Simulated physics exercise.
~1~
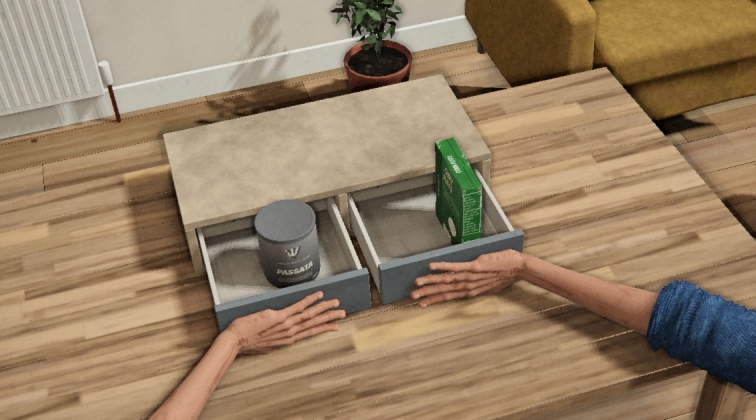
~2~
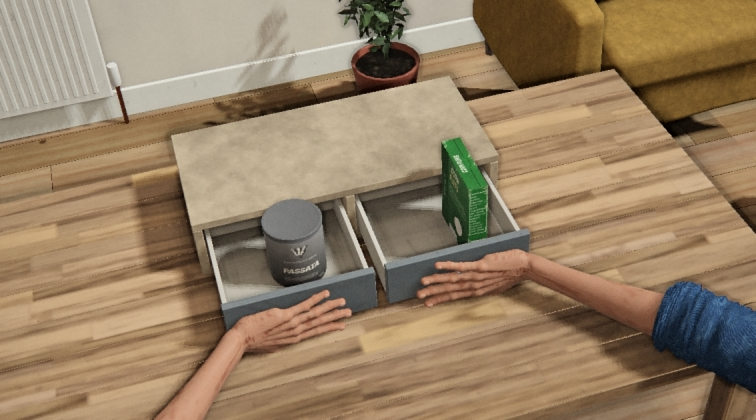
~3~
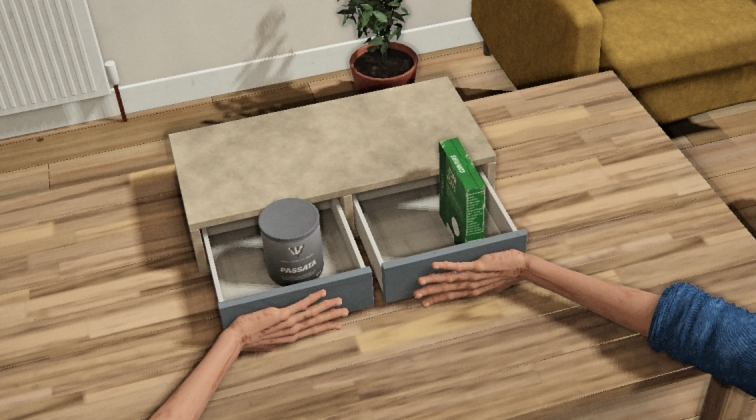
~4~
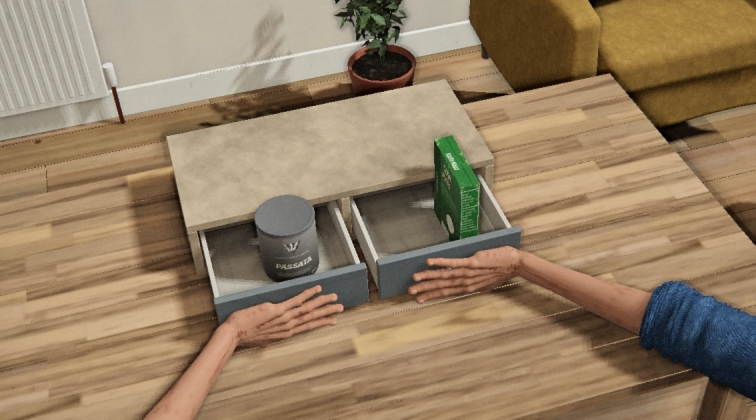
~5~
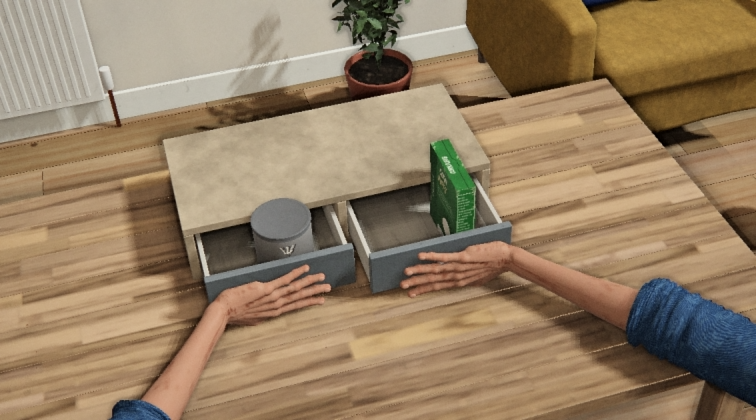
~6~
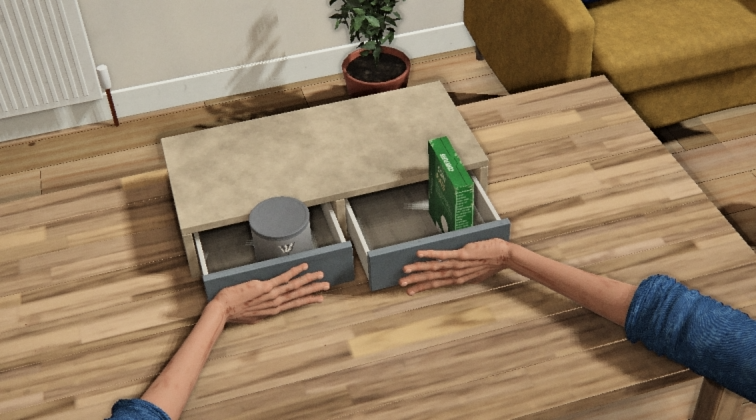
Two open drawers with blue-grey fronts sit in a low cabinet on a wooden surface, the left one holding a grey tub and the right one an upright green packet. A pair of hands rests against the fronts, one on each, and for a while the drawers barely shift as the view sways slightly. Then the hands push both drawers a short way inward, carrying the tub and packet along with them. The tub sinks partly from view behind its drawer front, while the packet stays standing. Both drawers come to a stop still partly open, with the hands pressed against them.
